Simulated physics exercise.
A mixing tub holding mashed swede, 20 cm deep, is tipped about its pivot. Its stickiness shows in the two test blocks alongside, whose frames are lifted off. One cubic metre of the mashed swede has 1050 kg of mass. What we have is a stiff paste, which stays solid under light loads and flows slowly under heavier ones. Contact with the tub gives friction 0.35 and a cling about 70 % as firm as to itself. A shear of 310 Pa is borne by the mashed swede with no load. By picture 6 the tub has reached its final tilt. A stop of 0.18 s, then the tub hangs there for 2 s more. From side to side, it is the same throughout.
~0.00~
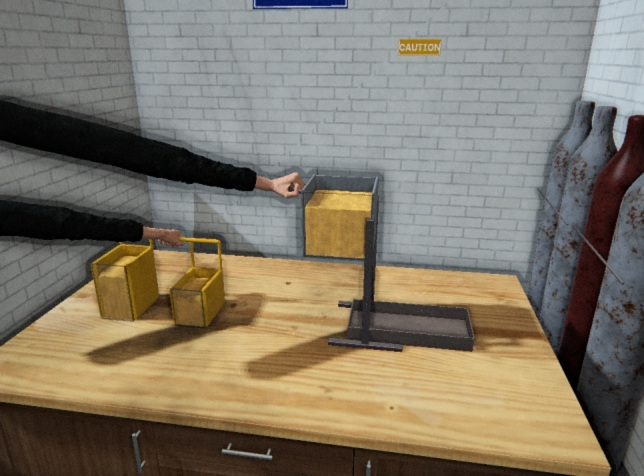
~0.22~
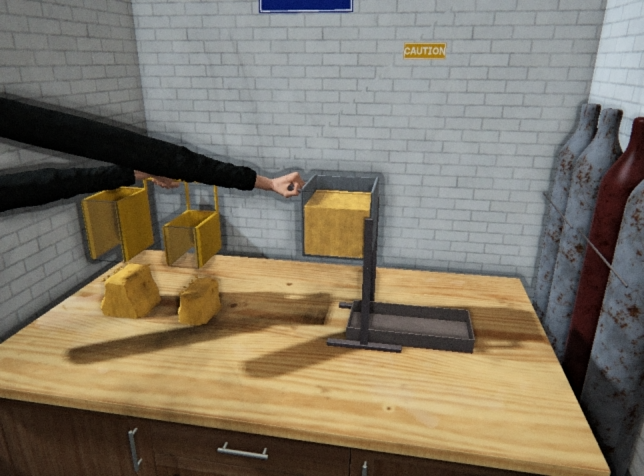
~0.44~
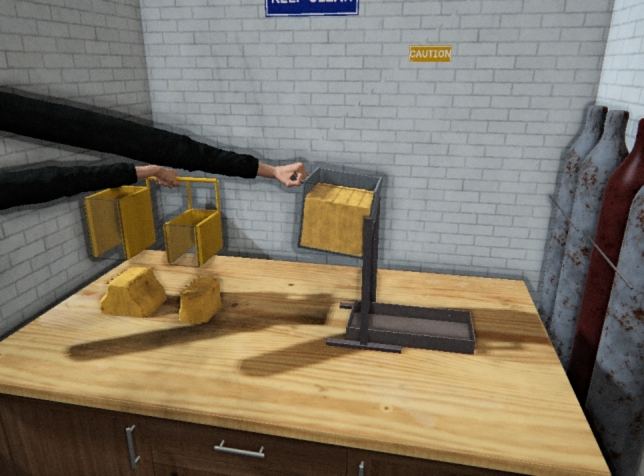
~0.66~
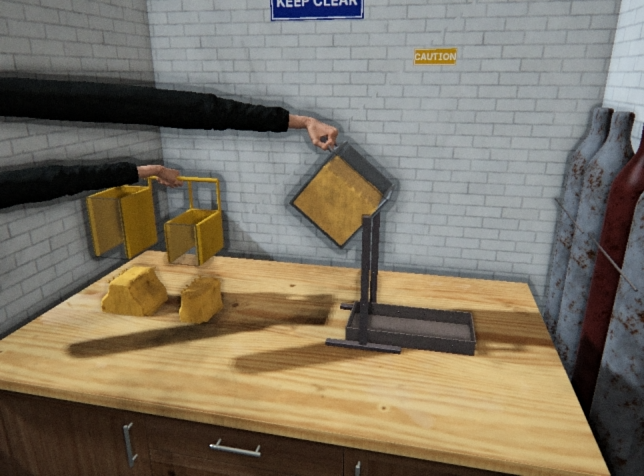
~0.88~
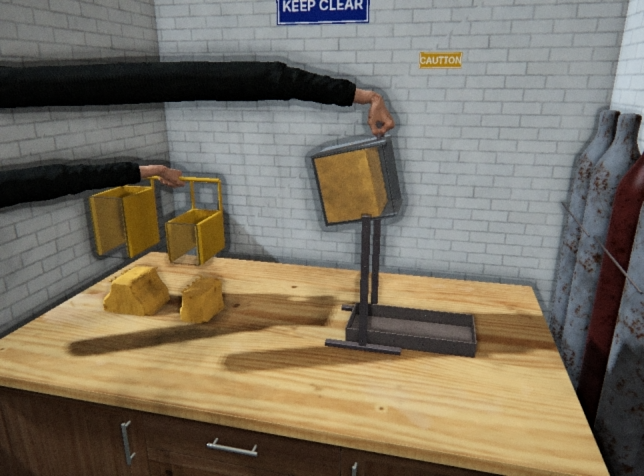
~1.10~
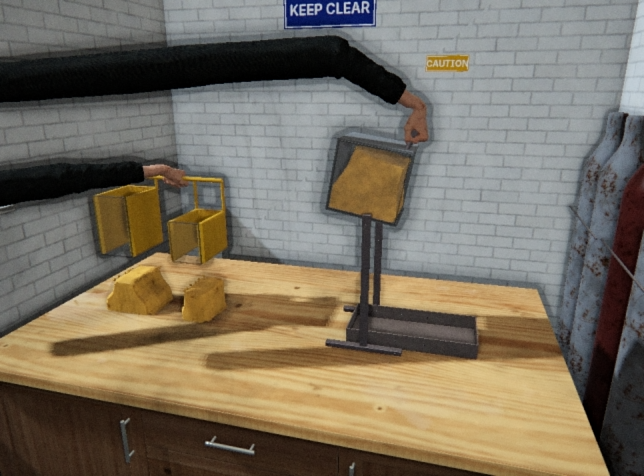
Two yellow molds rise off slumping yellow blocks, then a hand tilts a gray tub rightward.
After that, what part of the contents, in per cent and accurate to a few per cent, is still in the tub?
The part still in the tub is near 39 out of 100.
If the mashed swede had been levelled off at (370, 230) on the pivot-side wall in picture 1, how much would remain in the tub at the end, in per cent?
That gives some 65 %.
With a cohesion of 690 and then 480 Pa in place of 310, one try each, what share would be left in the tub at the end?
100 in a hundred, followed by 50 in a hundred.
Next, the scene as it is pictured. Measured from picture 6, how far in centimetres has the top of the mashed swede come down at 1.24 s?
I reckon it's close to 6 cm.
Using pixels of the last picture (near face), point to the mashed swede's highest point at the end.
Peak location: Approx. (351, 192).
By 1.24 s, the tub is at 100 degrees and holds 73 %.
By 1.41 s, the tub is at 100 degrees and holds 43 %.
By 1.58 s, the tub is at 100 degrees and holds 39 %.
By 1.75 s, the tub is at 100 degrees and holds 39 %.
By 3.10 s, at the end, the tub is at 100 degrees and holds 39 %.
